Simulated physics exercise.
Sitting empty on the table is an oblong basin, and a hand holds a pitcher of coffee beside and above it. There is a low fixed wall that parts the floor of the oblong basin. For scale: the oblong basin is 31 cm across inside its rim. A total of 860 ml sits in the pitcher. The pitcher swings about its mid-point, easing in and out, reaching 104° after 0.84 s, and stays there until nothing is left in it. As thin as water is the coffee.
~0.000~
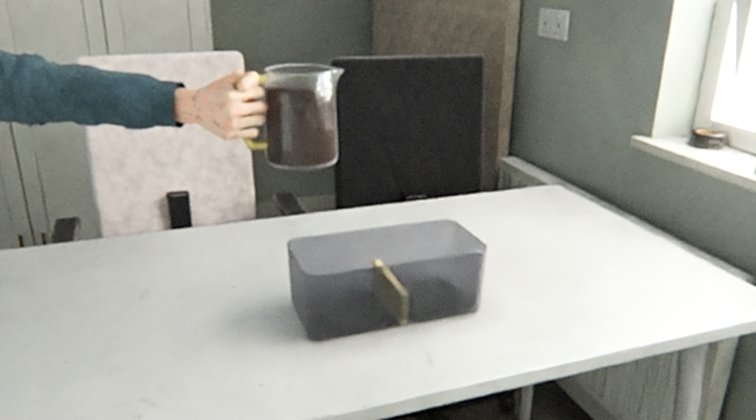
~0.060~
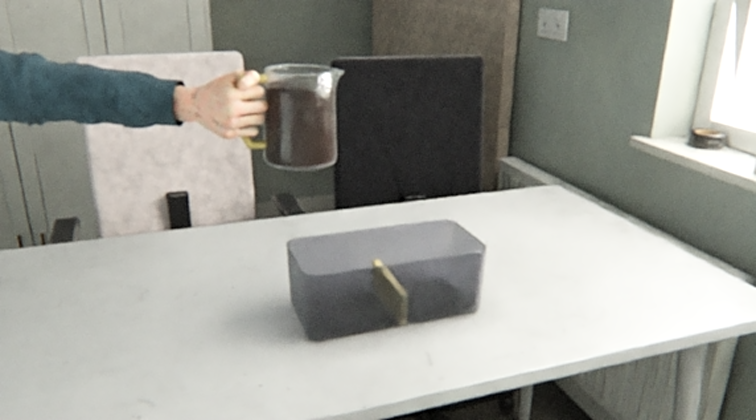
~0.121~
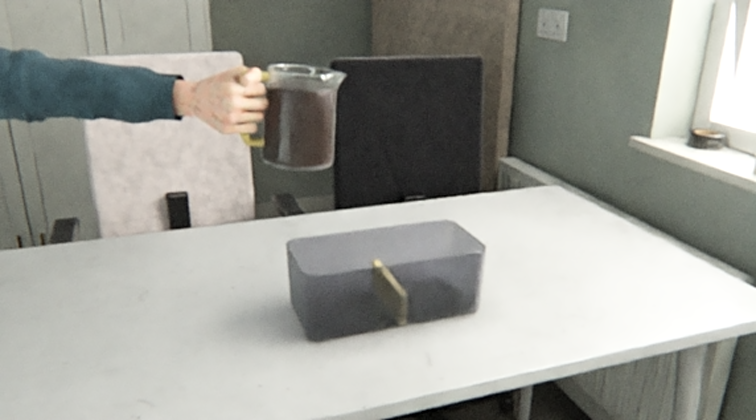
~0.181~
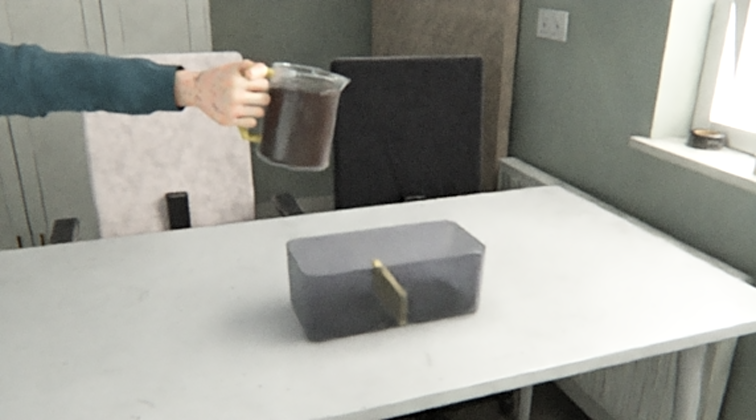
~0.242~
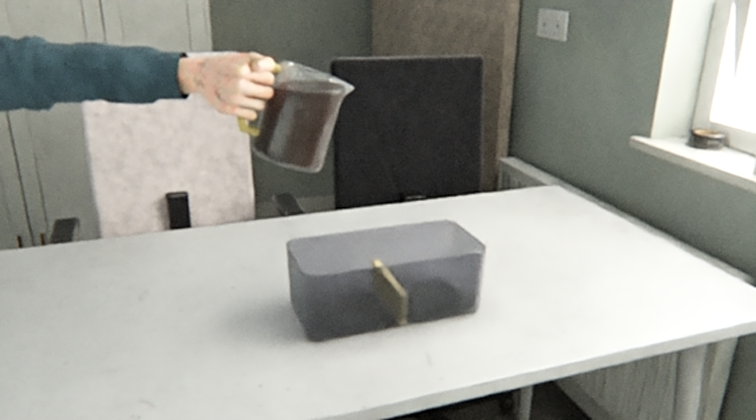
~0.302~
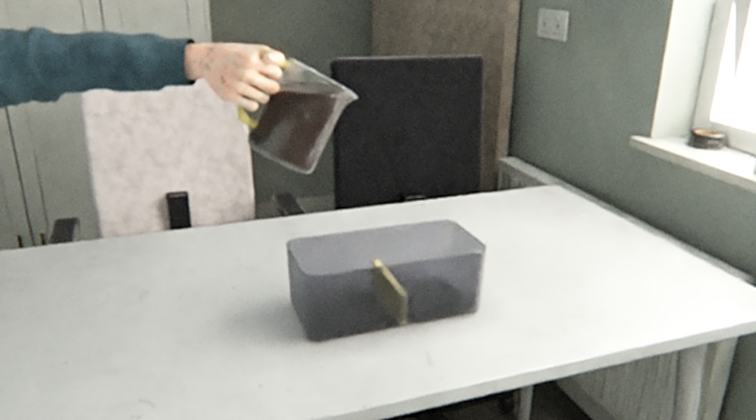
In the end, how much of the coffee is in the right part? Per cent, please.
Roughly 87 percent is in the right part.
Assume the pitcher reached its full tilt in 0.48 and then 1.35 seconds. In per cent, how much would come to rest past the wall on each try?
Around 85 per cent first, around 85 per cent next.
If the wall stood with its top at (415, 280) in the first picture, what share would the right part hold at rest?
20 per cent.
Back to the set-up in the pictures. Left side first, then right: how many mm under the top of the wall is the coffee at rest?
Left roughly 50 mm; right roughly 16 mm.
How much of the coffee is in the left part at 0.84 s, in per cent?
Reading: Approx. 1 per cent.
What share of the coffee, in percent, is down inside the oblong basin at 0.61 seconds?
Roughly 5 per cent.
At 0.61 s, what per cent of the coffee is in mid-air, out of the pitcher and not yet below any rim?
Estimate: About 24 % of all of it.
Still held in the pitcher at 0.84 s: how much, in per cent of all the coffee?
Close to 26 percent of the whole amount.
Then, 0.61 s in, the tilt is 86° and 72 per cent is still to pour, 0 is left of the wall and 5 right of it.
Then, 0.84 s in, the tilt is 104° and 26 per cent is still to pour, 1 is left of the wall and 42 right of it.
Then, 1.08 s in, the tilt is 104° and 7 per cent is still to pour, 3 is left of the wall and 79 right of it.
Then, 1.34 s in, the tilt is 104° and 1 per cent is still to pour, 9 is left of the wall and 87 right of it.
Finally, 11 per cent lies left of the wall, 87 right of it and 2 outside.
